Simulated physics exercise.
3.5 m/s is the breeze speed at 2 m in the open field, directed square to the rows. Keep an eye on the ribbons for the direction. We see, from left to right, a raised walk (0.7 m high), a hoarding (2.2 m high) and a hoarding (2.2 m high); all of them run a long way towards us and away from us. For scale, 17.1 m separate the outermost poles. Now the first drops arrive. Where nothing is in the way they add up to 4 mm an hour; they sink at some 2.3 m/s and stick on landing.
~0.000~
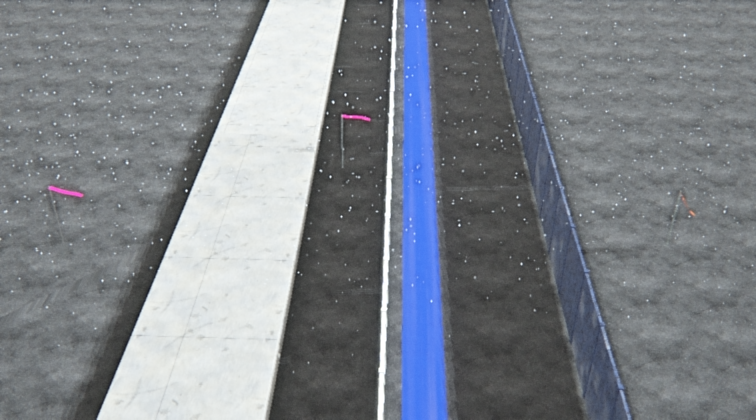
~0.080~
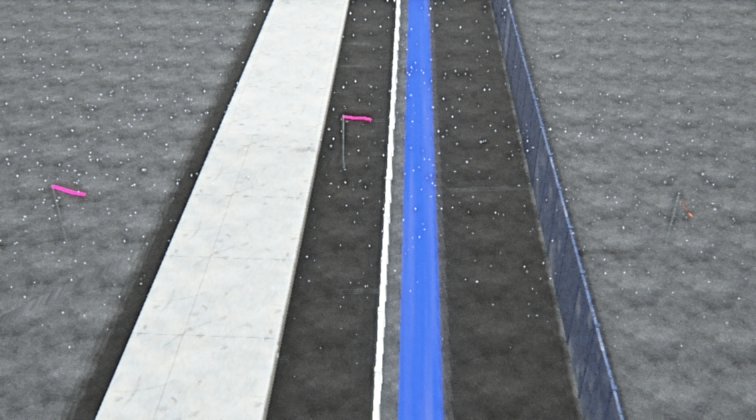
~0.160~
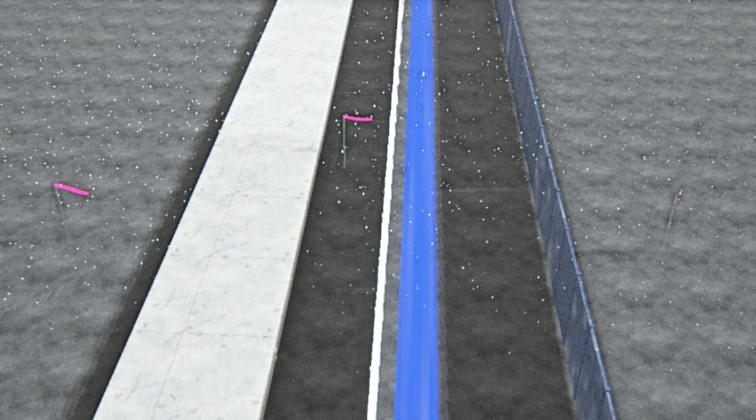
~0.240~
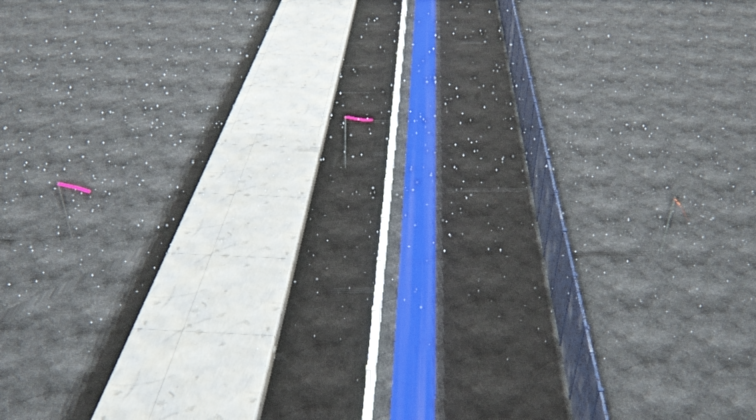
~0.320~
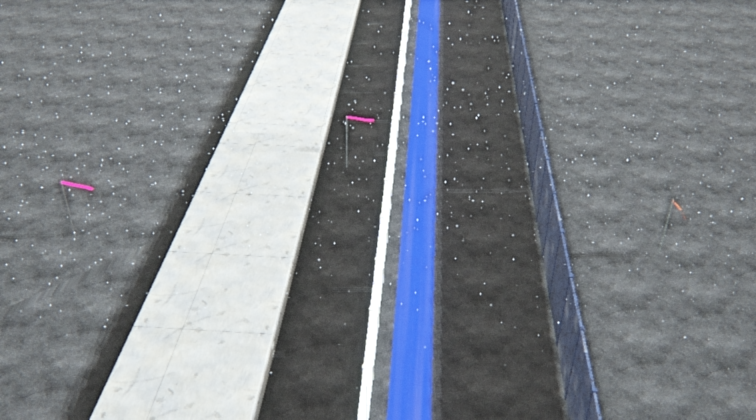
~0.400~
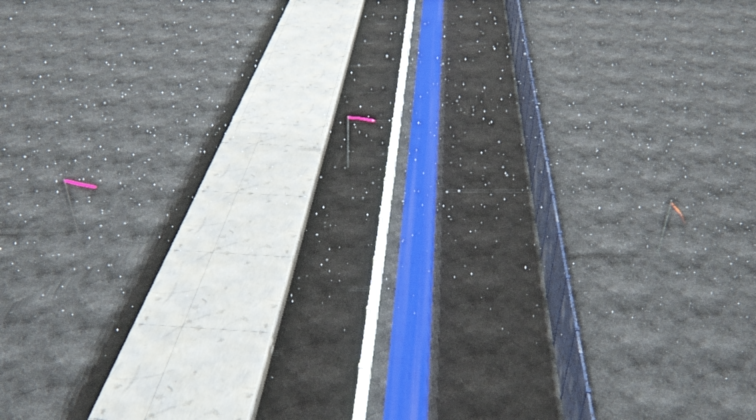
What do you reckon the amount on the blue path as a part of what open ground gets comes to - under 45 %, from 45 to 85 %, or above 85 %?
Roughly between 45 and 85 %, I reckon.
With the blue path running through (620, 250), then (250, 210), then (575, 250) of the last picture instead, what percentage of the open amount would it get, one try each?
Going place by place, it's about 90, 100 and 90 %.
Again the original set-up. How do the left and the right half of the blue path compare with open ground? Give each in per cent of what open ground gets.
65 % left, 80 % right.
In 10 minutes the blue path collects 0.5 mm against 0.7 mm in the open.
In 30 minutes the blue path collects 1.5 mm against 2.0 mm in the open.
In 60 minutes the blue path collects 2.9 mm against 4.0 mm in the open, so the blue path has 73 % of the open amount; the left half of it has 64 %, the right half 82 %.
